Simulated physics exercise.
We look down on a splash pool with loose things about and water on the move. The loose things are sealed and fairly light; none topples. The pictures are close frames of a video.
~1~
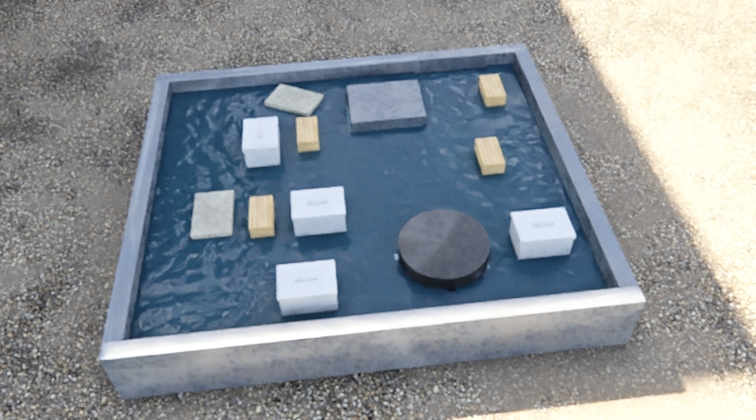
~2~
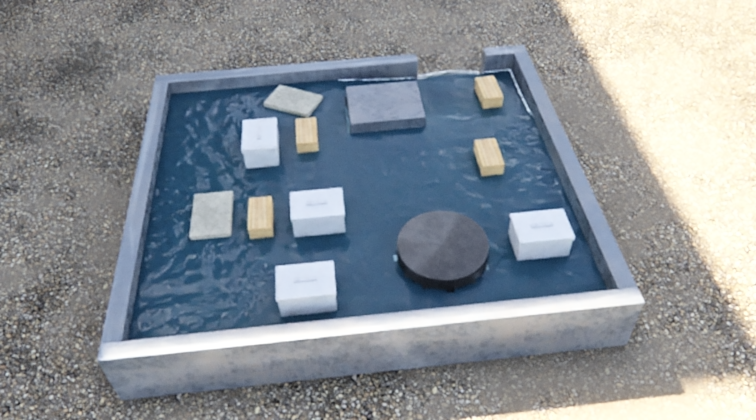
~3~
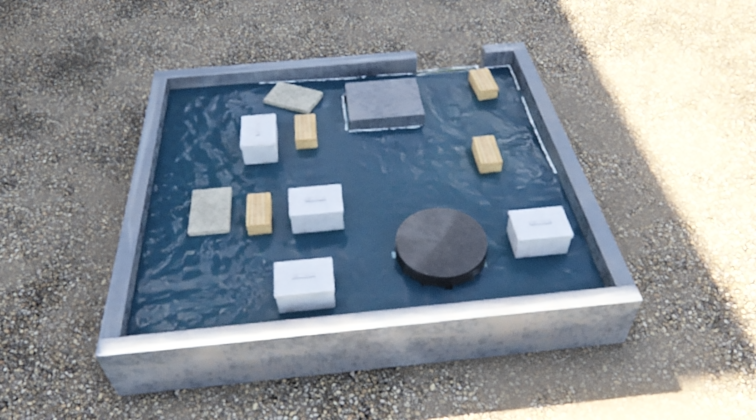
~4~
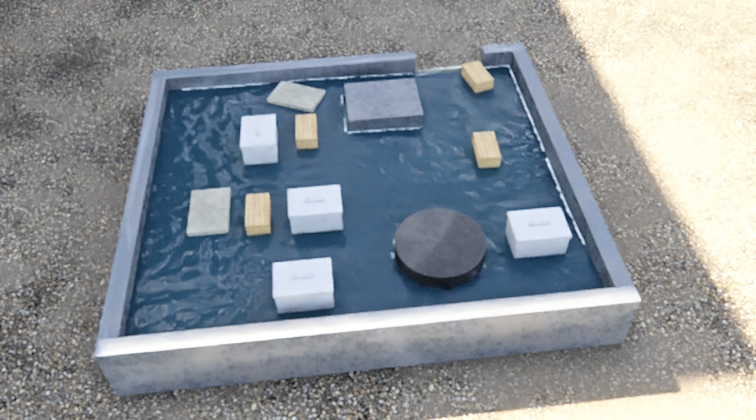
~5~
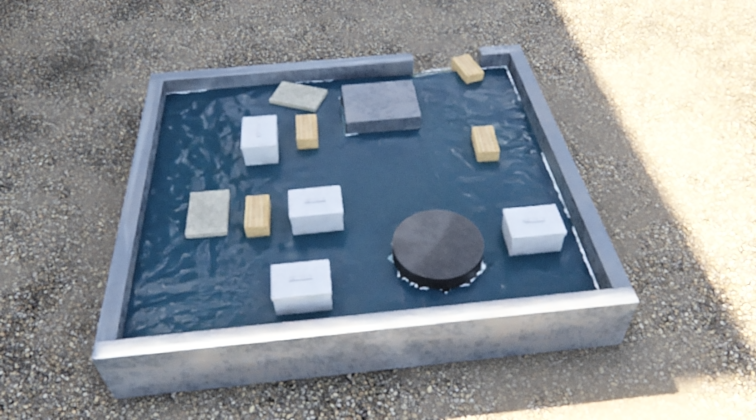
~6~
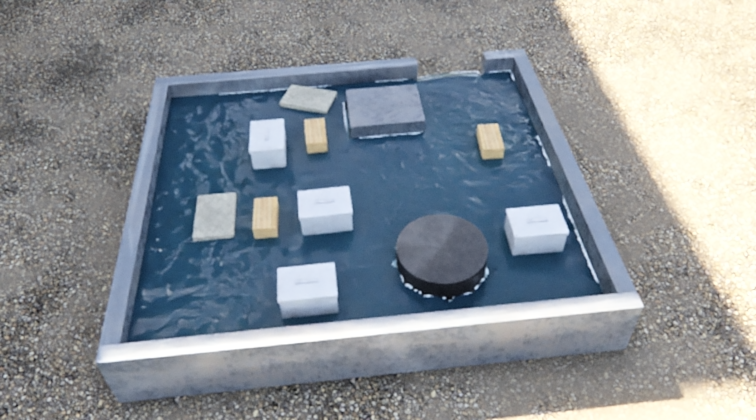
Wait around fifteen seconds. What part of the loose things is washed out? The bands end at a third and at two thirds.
Share: Less than a third.
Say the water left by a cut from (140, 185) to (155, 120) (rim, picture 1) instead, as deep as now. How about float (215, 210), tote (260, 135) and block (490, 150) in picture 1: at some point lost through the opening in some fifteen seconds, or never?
One after the other: Out, carried outside, still in.
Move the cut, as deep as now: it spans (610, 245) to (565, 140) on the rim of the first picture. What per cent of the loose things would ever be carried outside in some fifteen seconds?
Roughly 50 per cent.
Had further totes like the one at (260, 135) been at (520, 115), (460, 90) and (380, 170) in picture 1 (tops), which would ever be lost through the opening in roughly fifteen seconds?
As listed: Out, out, carried outside.
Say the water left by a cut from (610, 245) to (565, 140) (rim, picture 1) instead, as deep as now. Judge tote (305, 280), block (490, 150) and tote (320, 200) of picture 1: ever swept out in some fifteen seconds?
One after the other: Kept in, washed out, through.
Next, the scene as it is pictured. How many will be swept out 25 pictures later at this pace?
I count 2.
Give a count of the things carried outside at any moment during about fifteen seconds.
That makes 2.
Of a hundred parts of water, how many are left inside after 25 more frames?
Close to 70 %.
A moment on, 1 of 10 are out; 9 afloat.
Next, 2 of 10 are out; 8 afloat.
Later, 2 of 10 are out; 8 afloat.
In the end, 2 of 10 are out; 8 afloat.
